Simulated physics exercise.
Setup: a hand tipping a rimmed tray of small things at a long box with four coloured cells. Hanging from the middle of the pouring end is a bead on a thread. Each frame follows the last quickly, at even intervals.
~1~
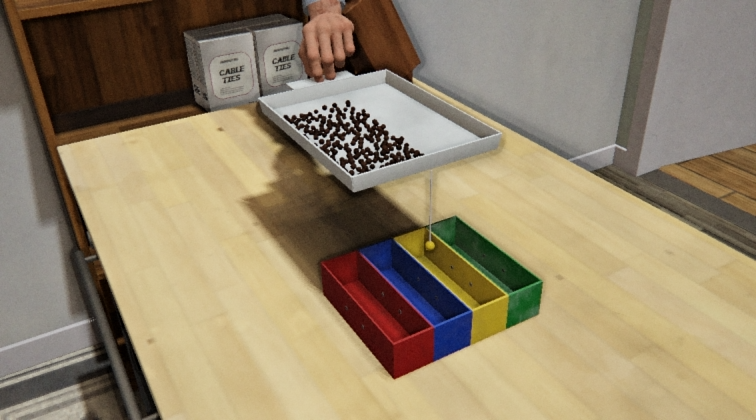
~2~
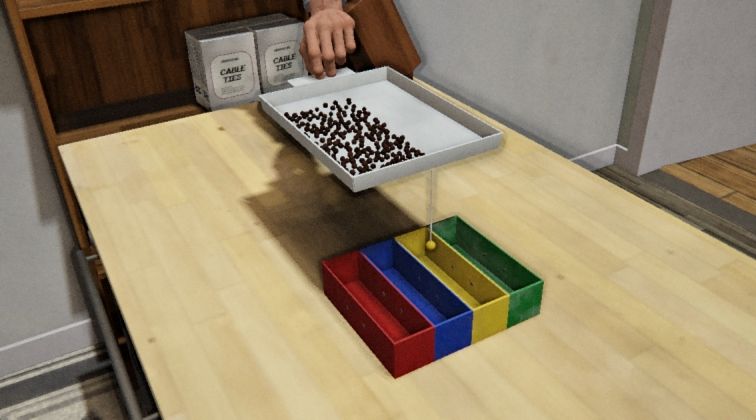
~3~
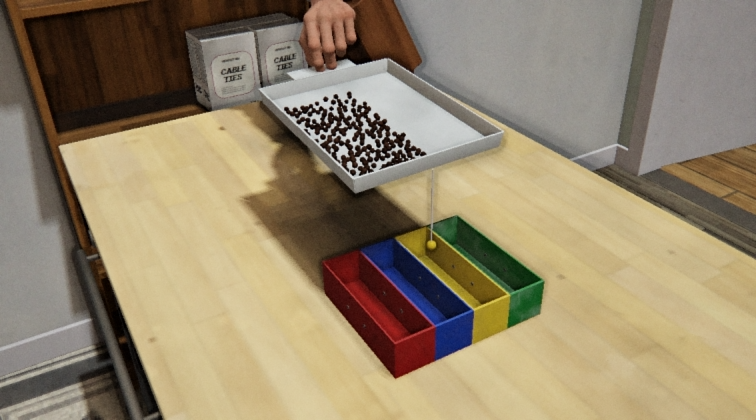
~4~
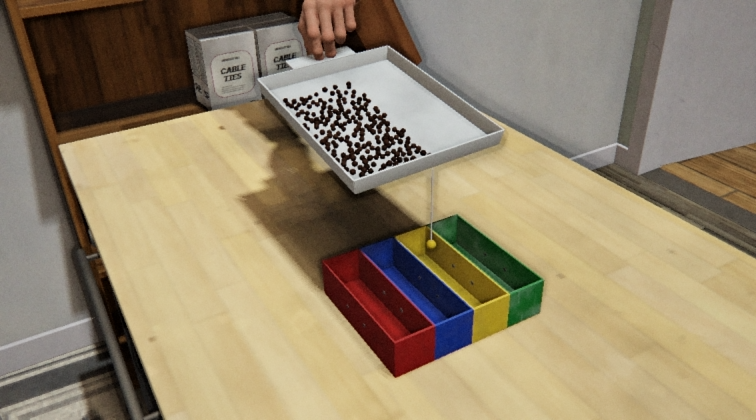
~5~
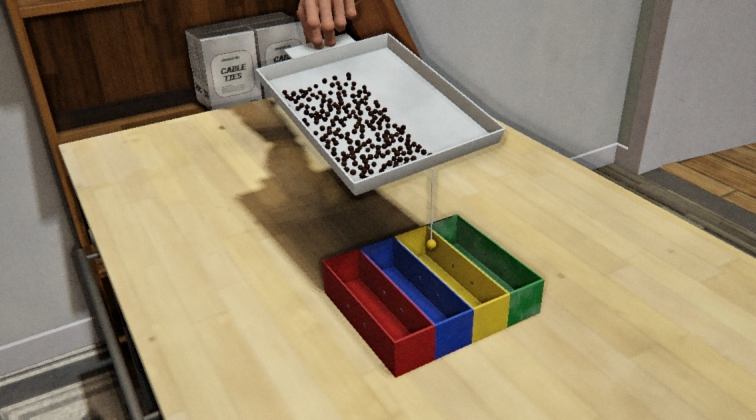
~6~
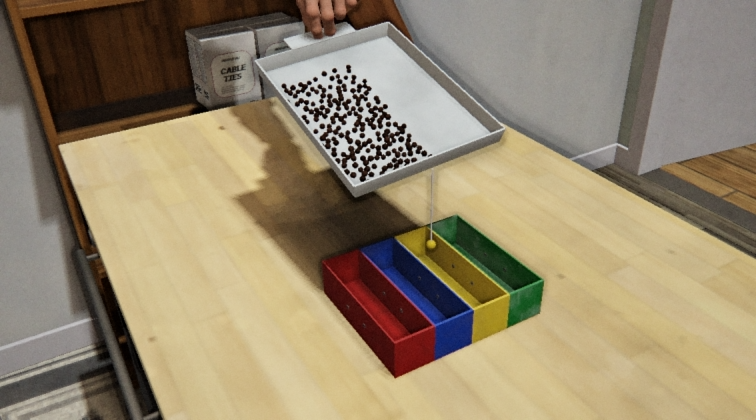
Above a four-coloured box on a wooden table, a hand gradually tilts a tray of dark berries.
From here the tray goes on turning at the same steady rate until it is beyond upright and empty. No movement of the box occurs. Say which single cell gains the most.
The one that gains the most is the red cell.
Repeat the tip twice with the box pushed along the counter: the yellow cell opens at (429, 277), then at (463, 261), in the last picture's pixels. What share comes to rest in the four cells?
You'd get 100 per cent first and 70 per cent second.
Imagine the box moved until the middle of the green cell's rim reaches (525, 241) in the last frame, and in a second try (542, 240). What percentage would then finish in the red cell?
Close to 10 in a hundred, then close to 10 in a hundred.
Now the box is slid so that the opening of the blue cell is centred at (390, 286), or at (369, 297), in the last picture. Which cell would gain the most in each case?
In turn: That blue cell; blue.
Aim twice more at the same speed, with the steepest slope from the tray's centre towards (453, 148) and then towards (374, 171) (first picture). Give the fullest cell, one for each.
First aim: That green cell. Second aim: The red cell.
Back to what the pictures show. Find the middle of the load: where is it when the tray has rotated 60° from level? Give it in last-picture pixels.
Look about (370, 154) in the last picture.
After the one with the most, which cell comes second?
Rank 2: The blue cell.
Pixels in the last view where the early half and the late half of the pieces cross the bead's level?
I'd place the first part at (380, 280) and the rest at (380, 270).
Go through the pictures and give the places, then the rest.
Corners of the pouring end (353, 175) and (498, 133), level; middle of the load (355, 139), allspice berries; bead on its thread (430, 246); red cell (413, 350); blue cell (452, 333); yellow cell (489, 317); green cell (524, 302), in the first picture.
Corners of the pouring end (354, 175) and (499, 132), level; middle of the load (356, 138), in the second picture.
Corners of the pouring end (355, 177) and (500, 131), tipped barely, lowest at the left corner; middle of the load (357, 135), in the third picture.
Corners of the pouring end (355, 178) and (501, 129), tipped a little, lowest at the left corner; middle of the load (356, 130), in the fourth picture.
Corners of the pouring end (355, 181) and (501, 128), tipped a little, lowest at the left corner; middle of the load (356, 126), in the fifth picture.
Corners of the pouring end (355, 184) and (502, 128), tipped clearly, lowest at the left corner; middle of the load (357, 124); red cell (415, 348); blue cell (454, 331); yellow cell (490, 315); green cell (525, 300), in the sixth picture.
Just after the last frame, tray tipped steeply; almost all on the tray; just a few in the red cell; just a few falling or outside the box.
A moment on, tray tipped right over; the larger part on the tray; about a tenth in the red cell; just a few in the blue cell; about a tenth falling or outside the box.
Further on, tray tipped past a quarter turn; the larger part in the red cell; roughly a quarter in the blue cell; about a tenth falling or outside the box.
When it is over, tray tipped past a quarter turn; the larger part in the red cell; roughly a quarter in the blue cell; not one in the yellow cell; not one in the green cell; about a tenth outside the box.
